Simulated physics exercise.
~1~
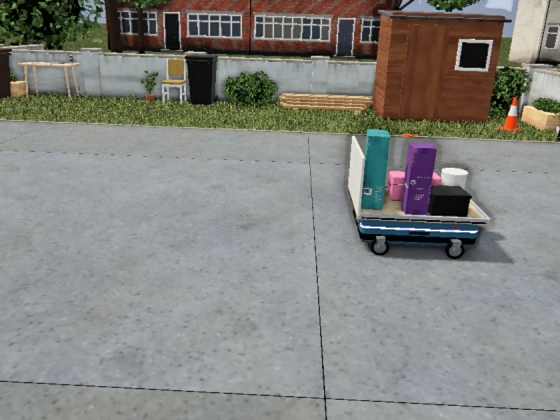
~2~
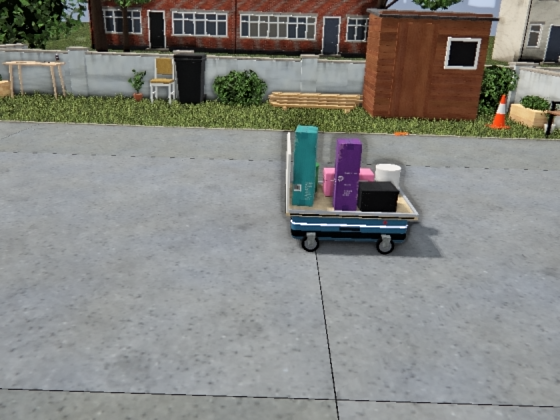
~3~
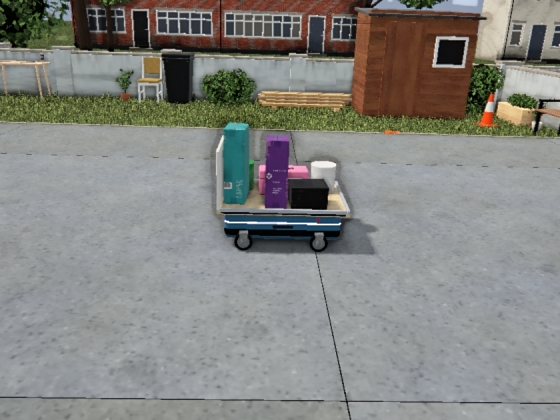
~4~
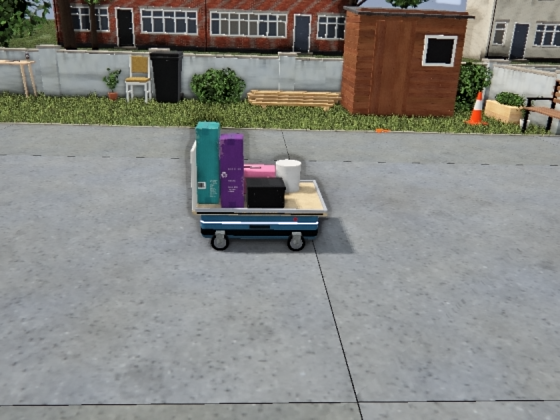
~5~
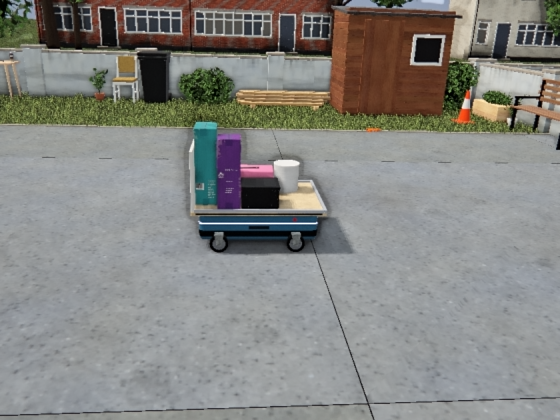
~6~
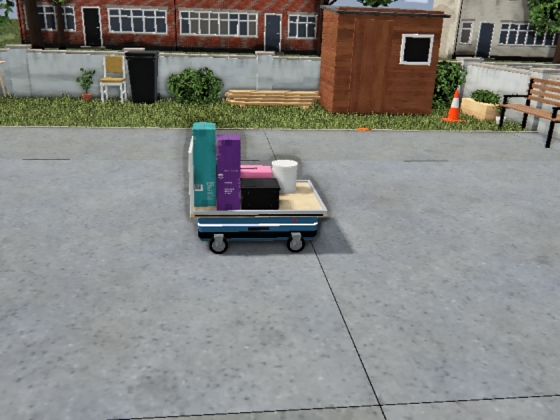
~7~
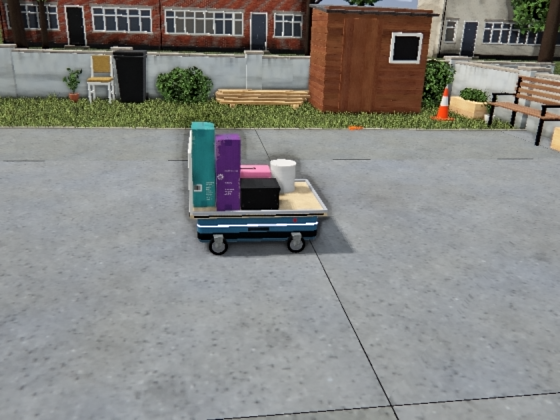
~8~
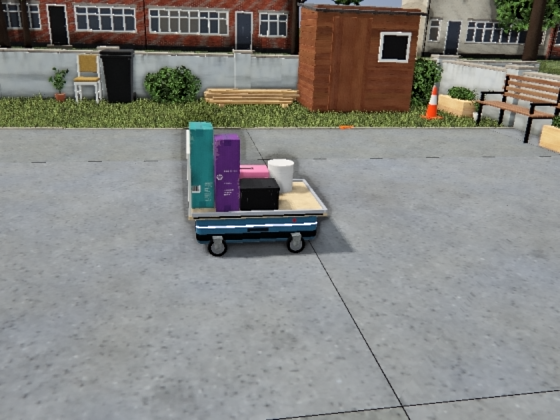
A flat cart carrying upright turquoise and purple boxes, a black tote, a pink toolbox and a white pail rolled left across the pavement and stopped, the purple box and some other items shifting left on its deck, with everything still standing.
